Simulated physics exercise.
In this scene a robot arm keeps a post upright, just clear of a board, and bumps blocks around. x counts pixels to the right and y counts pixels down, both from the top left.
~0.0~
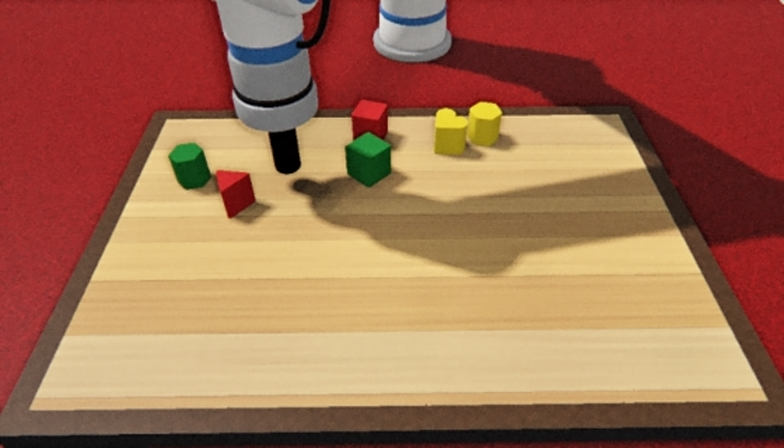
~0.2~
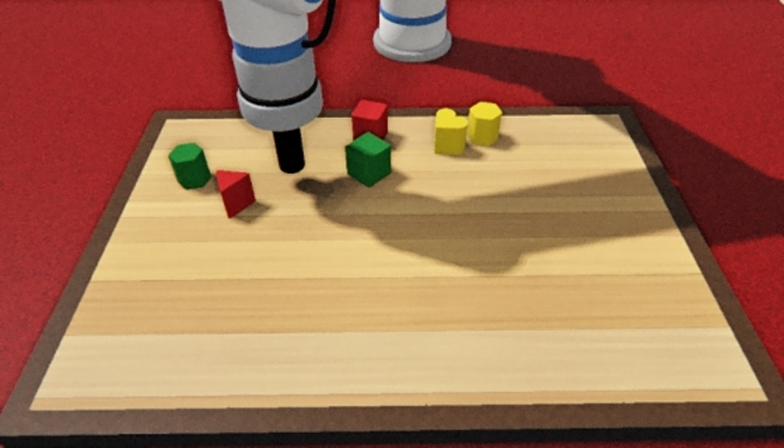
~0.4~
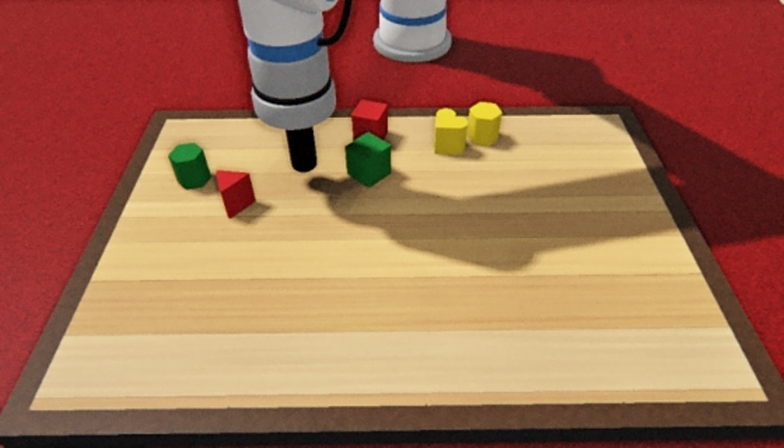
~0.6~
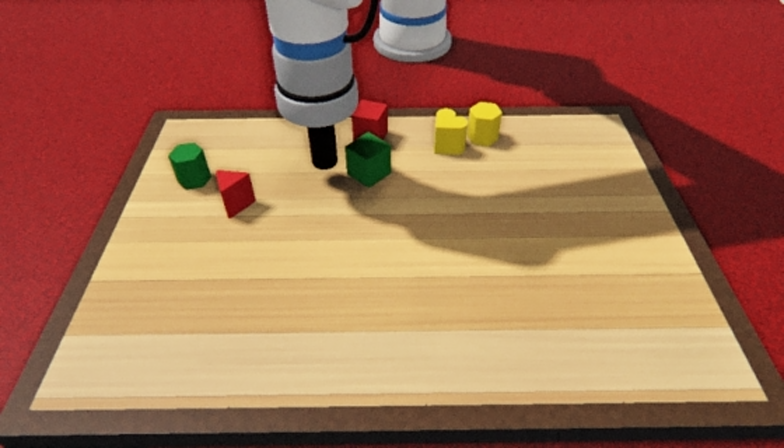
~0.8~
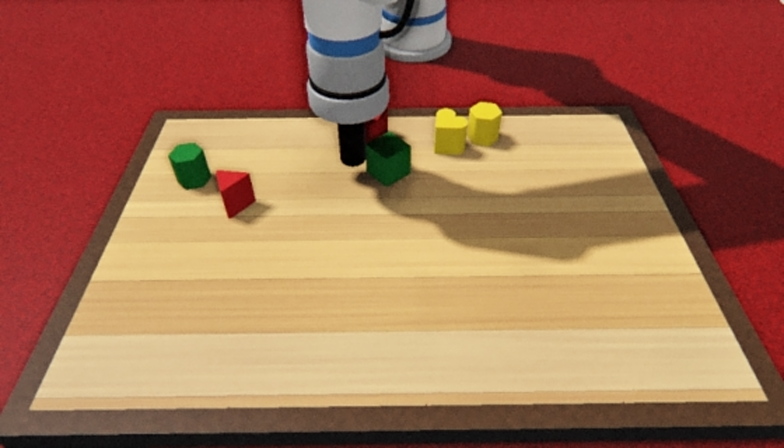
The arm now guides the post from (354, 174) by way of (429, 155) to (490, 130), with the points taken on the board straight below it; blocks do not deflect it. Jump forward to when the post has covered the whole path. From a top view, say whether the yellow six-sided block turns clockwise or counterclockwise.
The block turns counter-clockwise.
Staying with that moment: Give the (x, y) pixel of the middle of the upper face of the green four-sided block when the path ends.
Expect it around (448, 143).
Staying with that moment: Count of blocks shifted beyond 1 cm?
There will be three or more blocks that move more than 1 cm.
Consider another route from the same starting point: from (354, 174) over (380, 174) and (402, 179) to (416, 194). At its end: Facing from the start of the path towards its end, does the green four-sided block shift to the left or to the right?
Left.
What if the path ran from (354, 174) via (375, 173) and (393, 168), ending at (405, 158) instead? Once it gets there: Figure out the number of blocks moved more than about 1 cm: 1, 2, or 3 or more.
My forecast: 1.
The first path, step by step. One third of the way, post (406, 147); green four-sided block (433, 144), turned 60° clockwise.
Two thirds of the way, post (453, 133); green four-sided block (448, 143), turned 110° clockwise; yellow heart (480, 111); yellow six-sided block (503, 105), turned 30° anticlockwise.
At the end, post (492, 116); red four-sided block unmoved; green four-sided block (448, 143), turned 110° clockwise; yellow heart (521, 98), turned 25° clockwise; yellow six-sided block (544, 94), turned 30° anticlockwise.
